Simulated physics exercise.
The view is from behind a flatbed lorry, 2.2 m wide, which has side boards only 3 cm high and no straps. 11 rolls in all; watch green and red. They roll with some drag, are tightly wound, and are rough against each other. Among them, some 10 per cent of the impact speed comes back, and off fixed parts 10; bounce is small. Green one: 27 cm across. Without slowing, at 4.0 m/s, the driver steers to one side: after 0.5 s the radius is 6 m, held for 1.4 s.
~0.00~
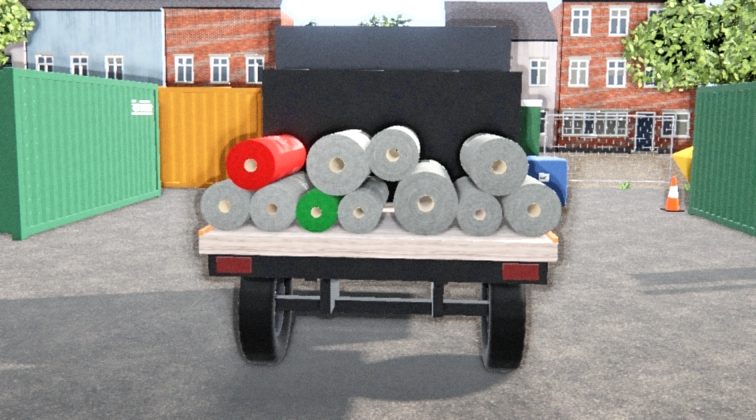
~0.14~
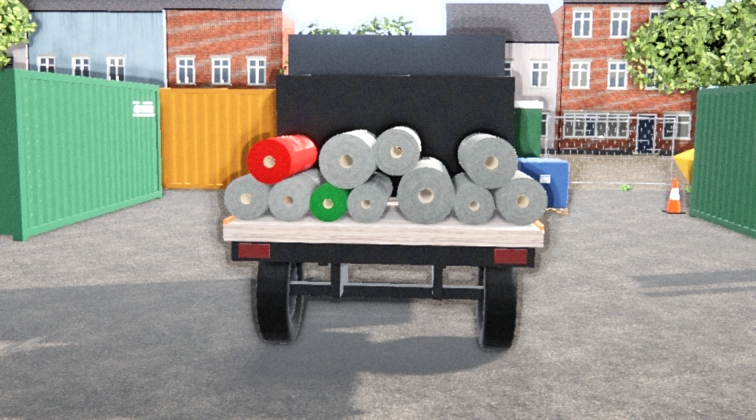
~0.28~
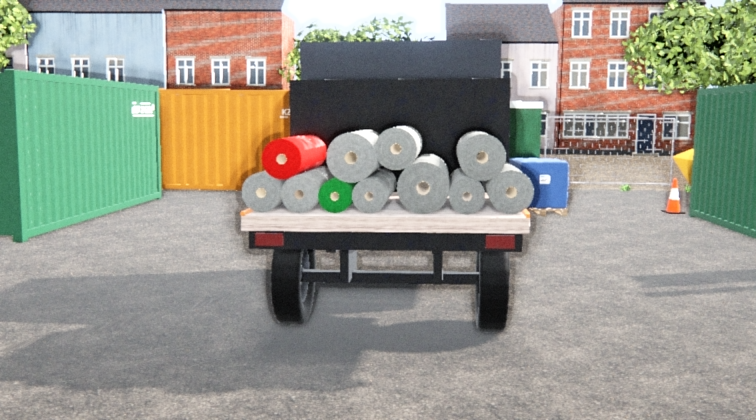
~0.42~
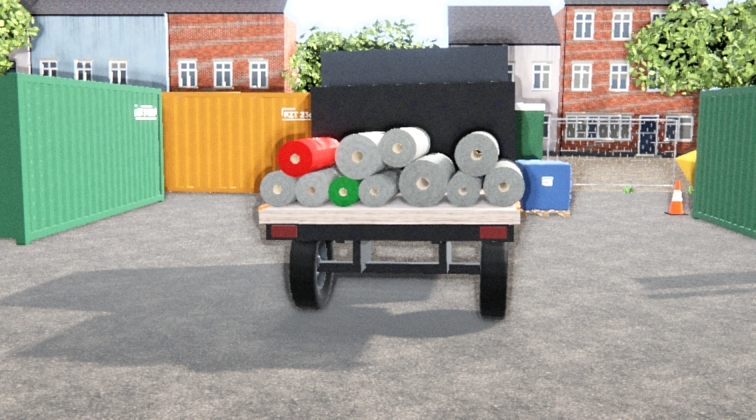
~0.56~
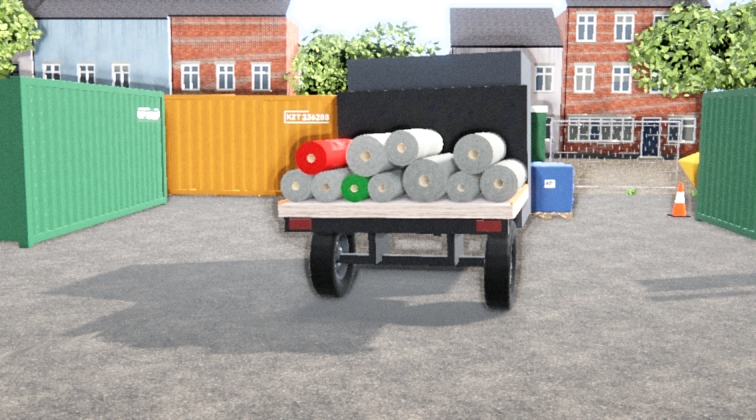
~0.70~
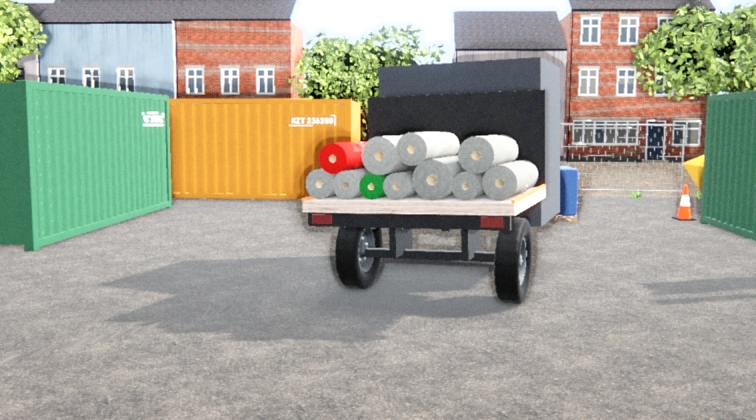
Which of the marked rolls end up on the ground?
Green: It comes off. Red: It comes off.
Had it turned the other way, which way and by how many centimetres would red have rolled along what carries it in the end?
About 10 cm to the right.
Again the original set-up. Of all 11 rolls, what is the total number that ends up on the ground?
The number is exactly 6.
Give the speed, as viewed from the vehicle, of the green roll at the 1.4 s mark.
0.5 m/s, roughly.
Then, 1.4 s in, green is on the deck, 60 cm from the left edge, rolling left; red is up on others, 5 cm from the left edge, rolling left; 1 off so far.
Then, 2.3 s in, green is over the left board and falling; red is over the left board and gone; 6 off so far.
In the end (3.6 s), green is over the left board and gone; red is over the left board and gone; 6 off so far.
